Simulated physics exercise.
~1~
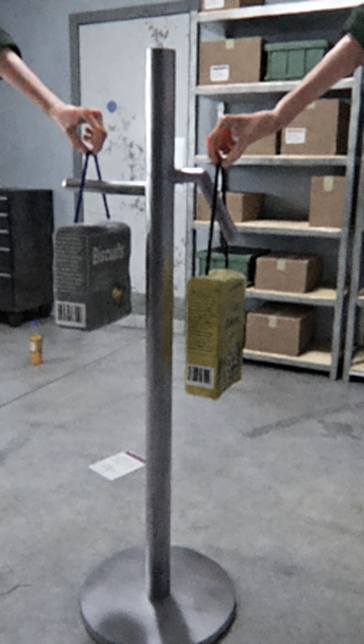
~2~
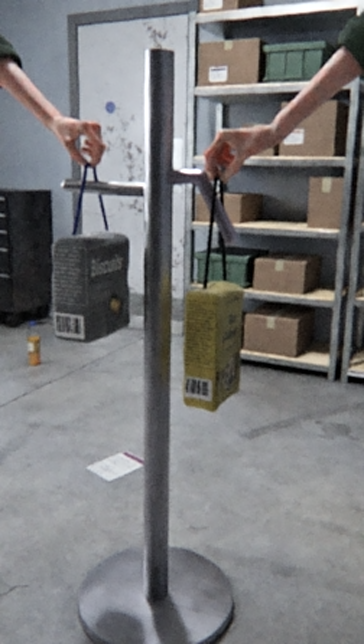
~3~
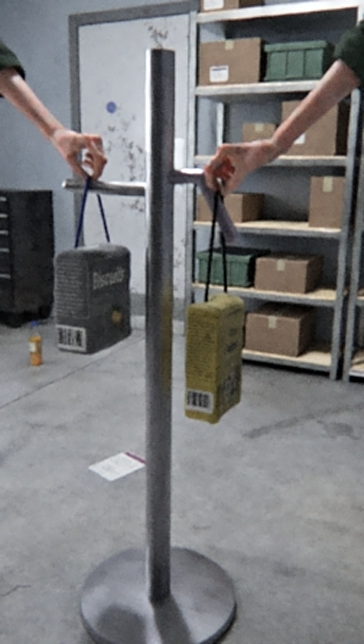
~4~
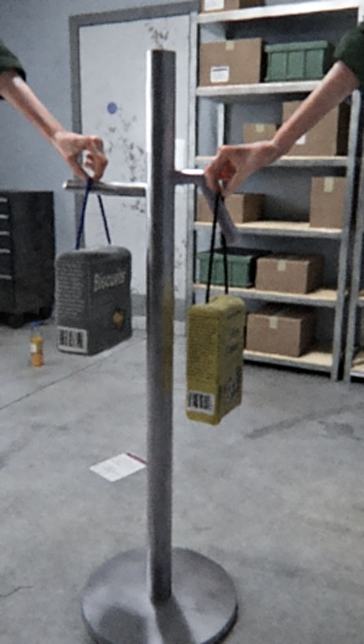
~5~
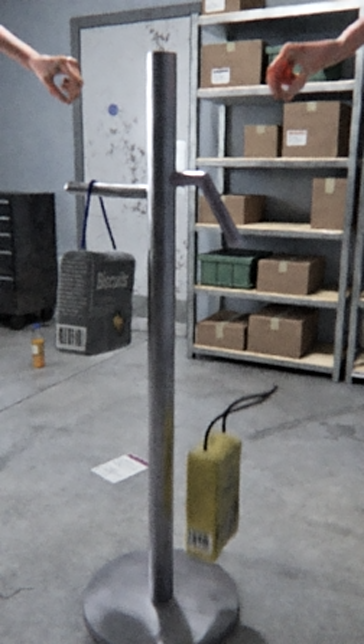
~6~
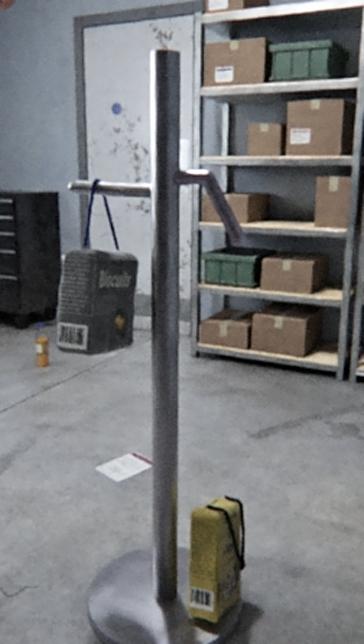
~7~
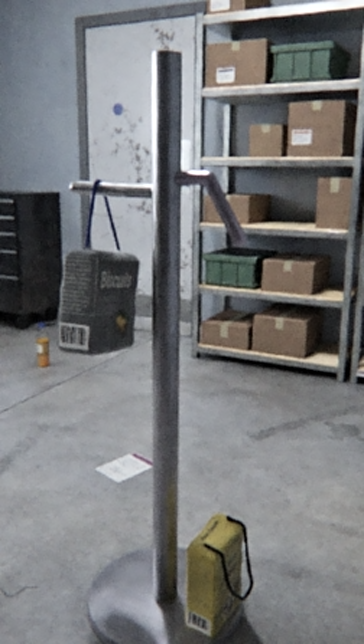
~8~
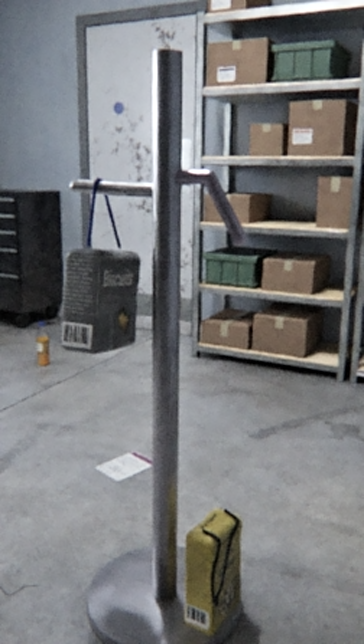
At first, two hands hold a grey sack and a yellow sack by dark cord loops, one on each side of a metal post with a peg on either side, in a room with shelves of boxes. The hands lower the sacks a little until the loops are at the pegs, the right one sloping downward. Then both hands let go and draw back. The grey sack stays hanging on the left peg, while the yellow sack drops from the right. It lands by the post's round base and ends standing there, its loop slumped against it, with the grey sack still hanging.
